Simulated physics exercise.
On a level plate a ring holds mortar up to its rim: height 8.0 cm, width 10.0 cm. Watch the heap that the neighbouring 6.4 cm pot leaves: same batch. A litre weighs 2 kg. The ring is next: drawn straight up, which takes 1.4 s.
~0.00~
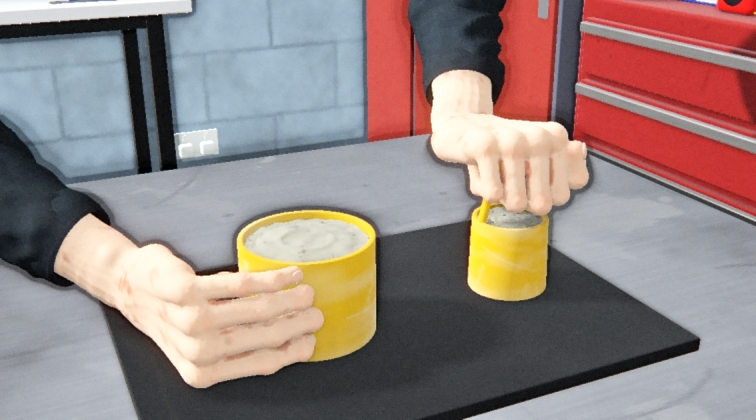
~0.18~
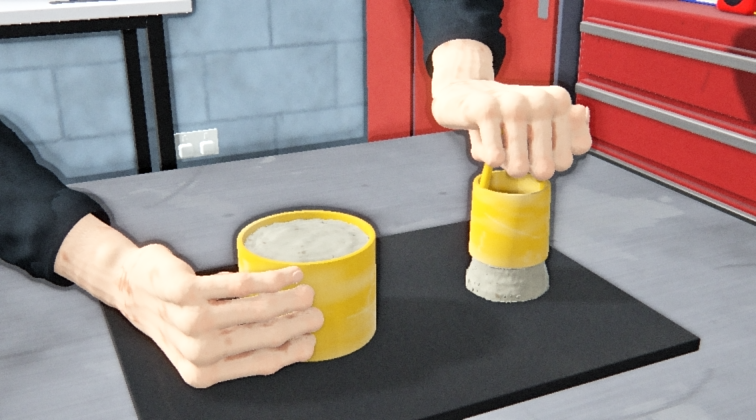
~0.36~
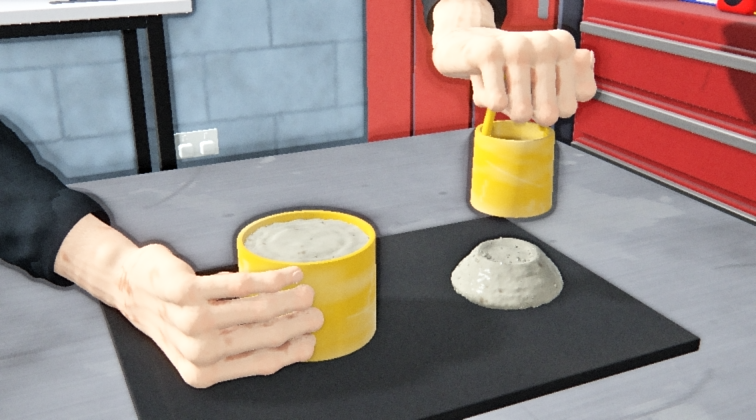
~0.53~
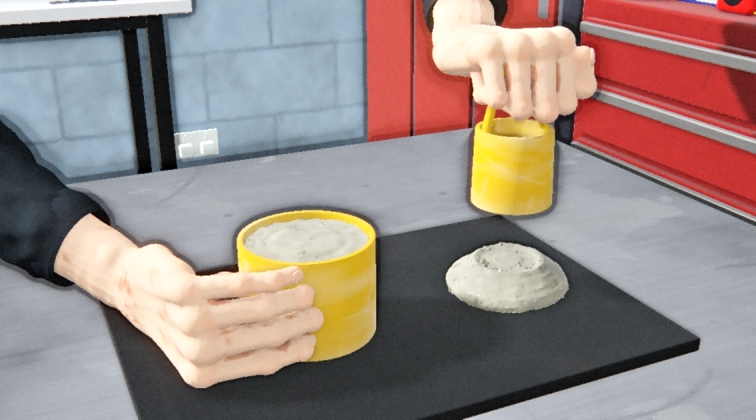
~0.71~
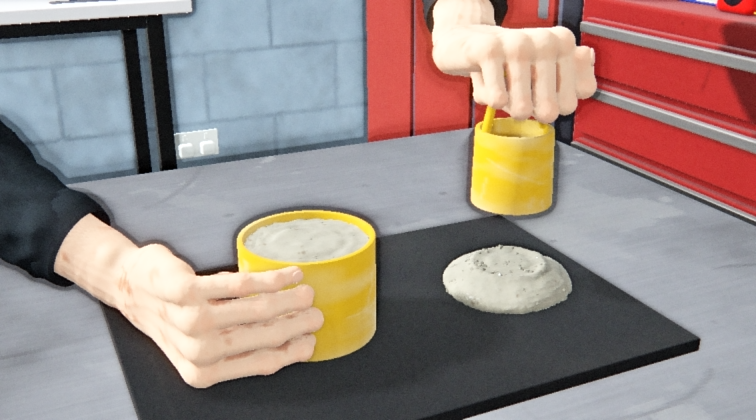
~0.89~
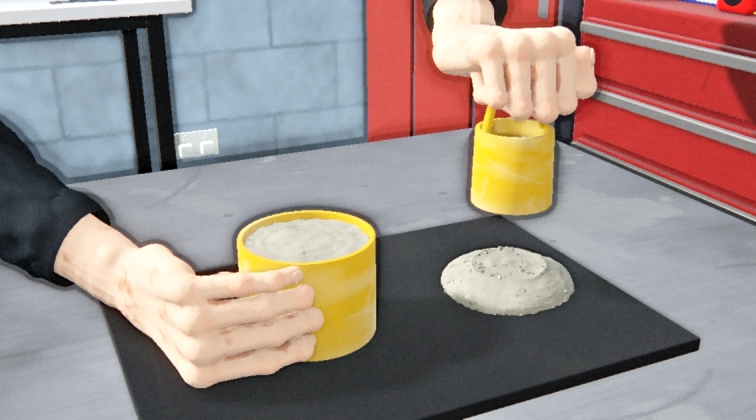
On a black plate on a grey workbench, one hand rests against a wide yellow ring filled with grey mortar while another lifts a smaller yellow pot at the right. The pot rises clear, and the mortar it leaves slumps into a low, rounded mound, spreading wider as the filled ring stays still.
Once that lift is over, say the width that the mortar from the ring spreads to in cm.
It comes to near 21.2 cm.
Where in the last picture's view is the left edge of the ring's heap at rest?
Around (178, 344).
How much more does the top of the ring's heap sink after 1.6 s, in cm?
Some 1.5 cm.
By 1.2 s, the ring is up 1.5 cm; the mortar has come down 0.3 cm to 7.7 cm and is 12 cm wide.
By 1.6 s, the ring is up 5.1 cm; the mortar has come down 3.9 cm to 4.1 cm and is 18 cm wide.
By 1.9 s, the ring is up 7.8 cm; the mortar has come down 4.8 cm to 3.2 cm and is 19 cm wide.
By 2.4 s, the ring is clear; the mortar has come down 5.0 cm to 3.0 cm and is 21 cm wide.
By 3.7 s, at rest, the ring is clear; the mortar has come down 5.1 cm to 2.9 cm and is 21 cm wide.
